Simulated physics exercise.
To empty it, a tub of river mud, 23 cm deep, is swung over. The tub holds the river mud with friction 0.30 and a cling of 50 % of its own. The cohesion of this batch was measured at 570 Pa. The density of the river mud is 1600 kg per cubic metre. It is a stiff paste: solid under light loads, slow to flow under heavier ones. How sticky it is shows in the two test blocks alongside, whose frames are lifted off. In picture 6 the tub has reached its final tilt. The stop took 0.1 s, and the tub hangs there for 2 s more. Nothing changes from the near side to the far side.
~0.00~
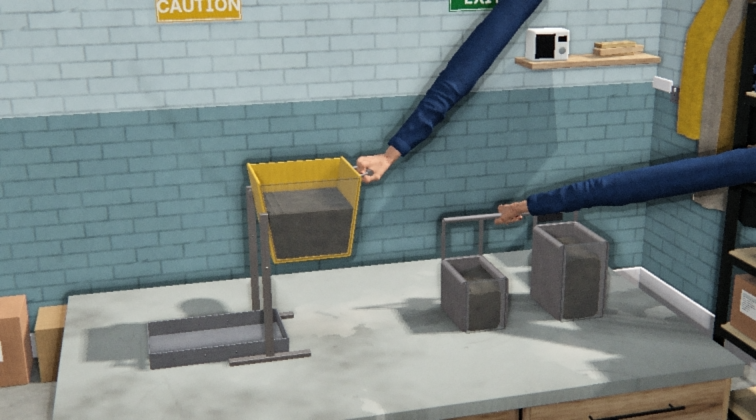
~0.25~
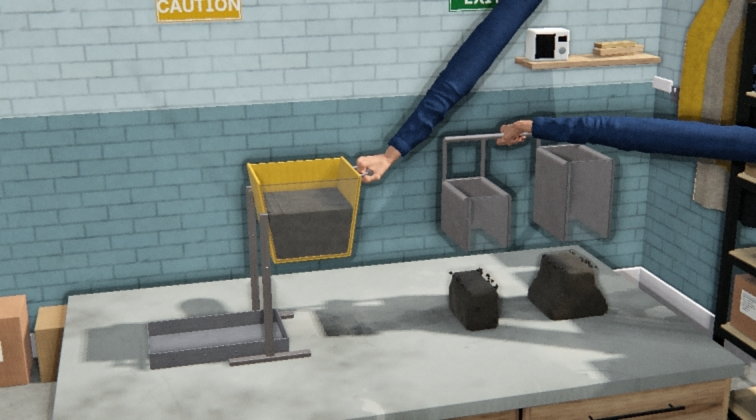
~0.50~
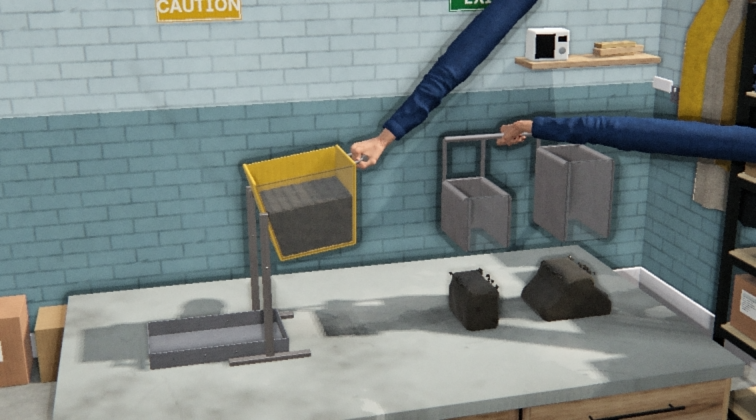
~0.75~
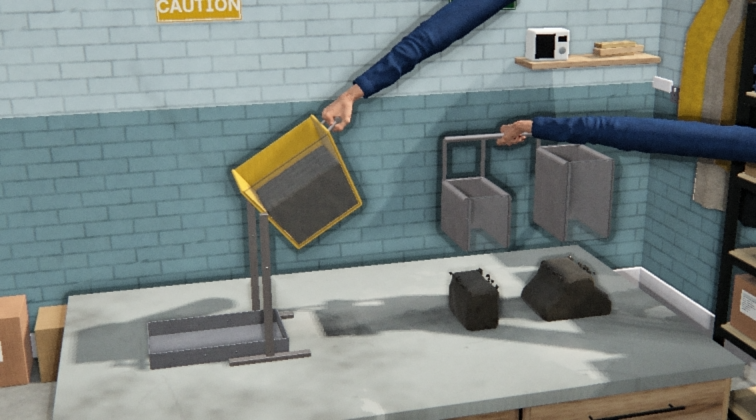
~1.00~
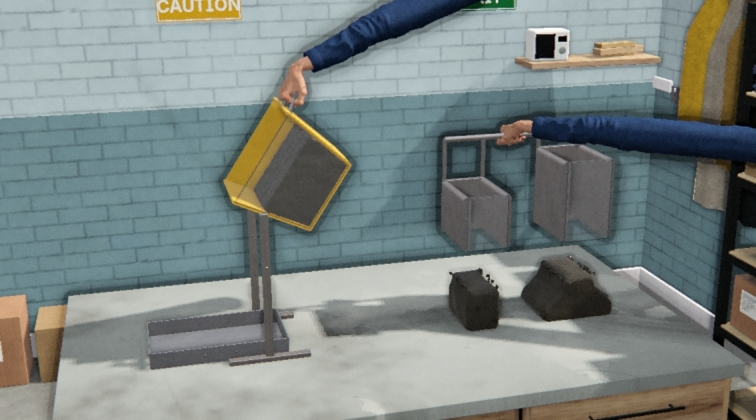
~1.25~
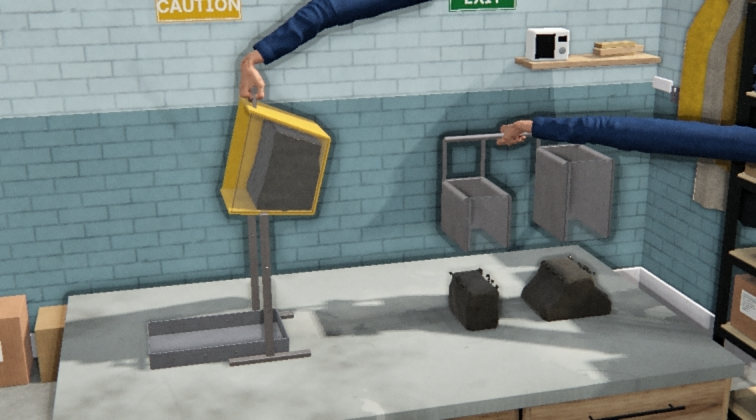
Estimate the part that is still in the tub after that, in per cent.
It comes to some 98 %.
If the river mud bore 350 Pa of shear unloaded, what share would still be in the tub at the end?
It would be near 70 %.
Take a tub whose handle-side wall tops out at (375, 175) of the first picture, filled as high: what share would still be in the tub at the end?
In that case some 70 per cent.
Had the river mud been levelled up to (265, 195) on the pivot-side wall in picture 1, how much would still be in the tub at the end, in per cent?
In that case some 65 per cent.
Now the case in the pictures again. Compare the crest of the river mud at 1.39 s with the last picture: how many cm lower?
Some 3 cm.
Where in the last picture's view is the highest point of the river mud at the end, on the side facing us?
Around (252, 158).
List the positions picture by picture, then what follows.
Handle-side rim at (358, 177), tilt 0 degrees; highest point of the river mud at (350, 207); test blocks 14 cm, 21 cm high (left to right), in the first frame.
Handle-side rim at (358, 177), tilt 0 degrees; highest point of the river mud at (350, 207); test blocks 13 cm, 16 cm high (left to right), in the second frame.
Handle-side rim at (353, 165), tilt 8 degrees; highest point of the river mud at (348, 197); test blocks 13 cm, 14 cm high (left to right), in the third frame.
Handle-side rim at (326, 133), tilt 32 degrees; highest point of the river mud at (336, 164); test blocks 13 cm, 14 cm high (left to right), in the fourth frame.
Handle-side rim at (287, 115), tilt 56 degrees; highest point of the river mud at (311, 139); test blocks 13 cm, 14 cm high (left to right), in the fifth frame.
Handle-side rim at (250, 114), tilt 76 degrees; highest point of the river mud at (278, 132); test blocks 13 cm, 14 cm high (left to right), in the sixth frame.
By 1.39 s, the tub is at 76 degrees and holds 100 %.
By 1.56 s, the tub is at 76 degrees and holds 99 %.
By 1.73 s, the tub is at 76 degrees and holds 98 %.
By 1.90 s, the tub is at 76 degrees and holds 98 %.
By 3.25 s, at the end, the tub is at 76 degrees and holds 98 %.
